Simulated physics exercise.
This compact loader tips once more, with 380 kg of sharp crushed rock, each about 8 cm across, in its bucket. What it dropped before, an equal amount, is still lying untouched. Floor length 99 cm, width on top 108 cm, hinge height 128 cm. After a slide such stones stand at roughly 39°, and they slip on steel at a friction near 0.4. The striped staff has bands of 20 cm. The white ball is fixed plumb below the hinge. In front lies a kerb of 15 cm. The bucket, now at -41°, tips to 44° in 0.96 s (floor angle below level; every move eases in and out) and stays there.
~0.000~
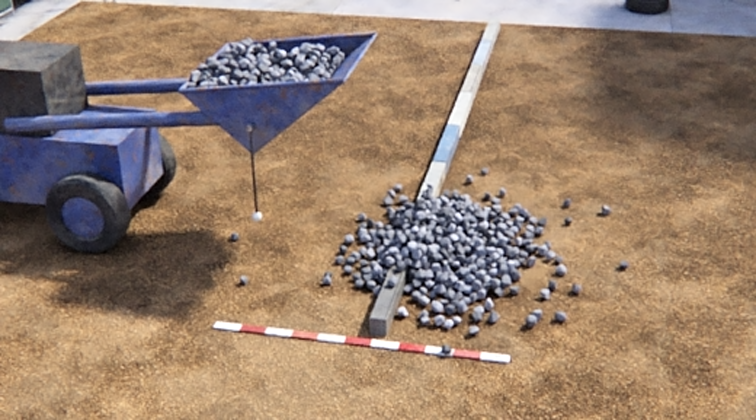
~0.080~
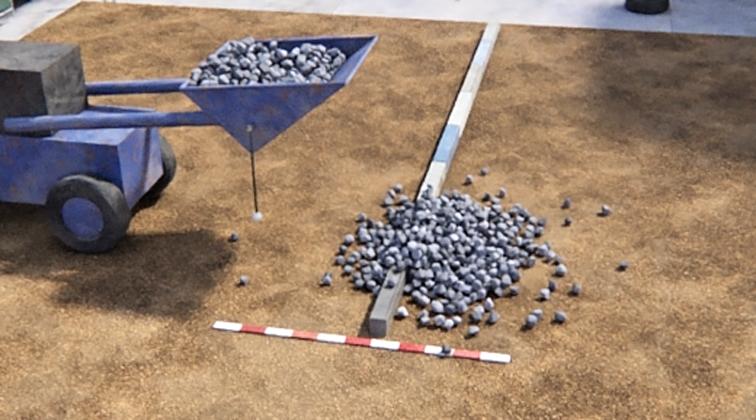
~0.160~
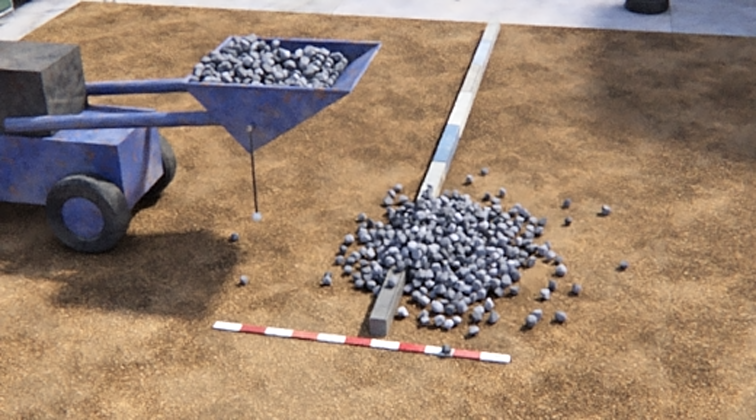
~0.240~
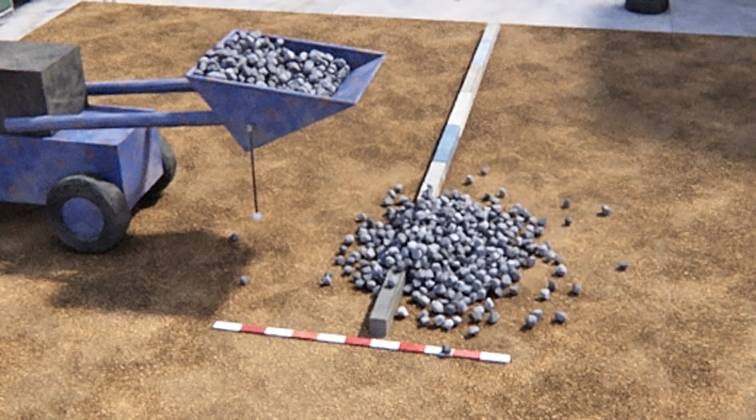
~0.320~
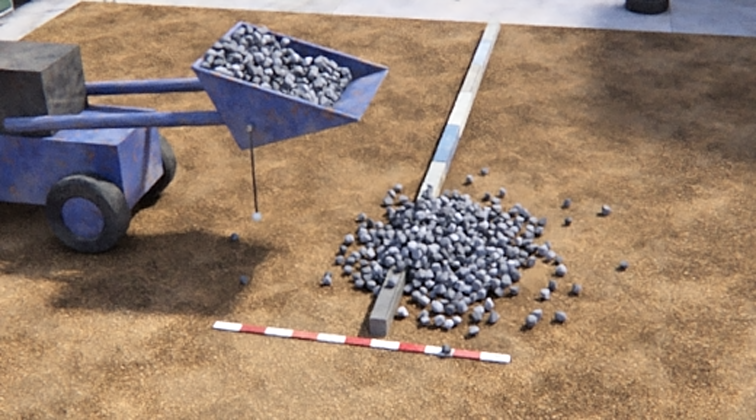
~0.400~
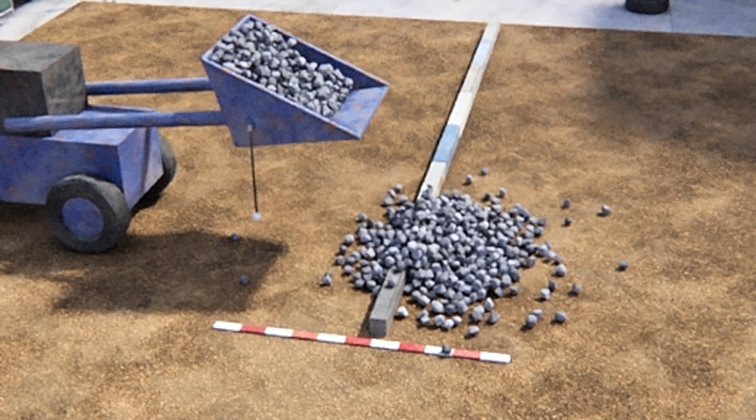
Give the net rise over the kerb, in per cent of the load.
Some 3 per cent is added.
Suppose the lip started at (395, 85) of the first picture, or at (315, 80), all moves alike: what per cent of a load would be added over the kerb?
About 50 and 0 per cent.
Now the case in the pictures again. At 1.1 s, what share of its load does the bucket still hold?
About 70 per cent.
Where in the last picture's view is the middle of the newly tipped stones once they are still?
Around (370, 233).
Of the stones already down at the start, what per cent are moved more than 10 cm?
About 0 per cent.
After 0.7 s the floor is at 31°; in per cent of one load, 100 in the bucket, 23 on this side of the kerb, 78 over the kerb; the foremost stones are at (578, 252).
After 1.1 s the floor is at 44°; in per cent of one load, 72 in the bucket, 51 on this side of the kerb, 78 over the kerb; the foremost stones are at (578, 252).
After 1.4 s the floor is at 44°; in per cent of one load, 16 in the bucket, 106 on this side of the kerb, 79 over the kerb; the foremost stones are at (578, 252).
After 4.1 s the floor is at 44°; in per cent of one load, 0 in the bucket, 120 on this side of the kerb, 80 over the kerb; the foremost stones are at (578, 252). Net gain over the kerb, 3.
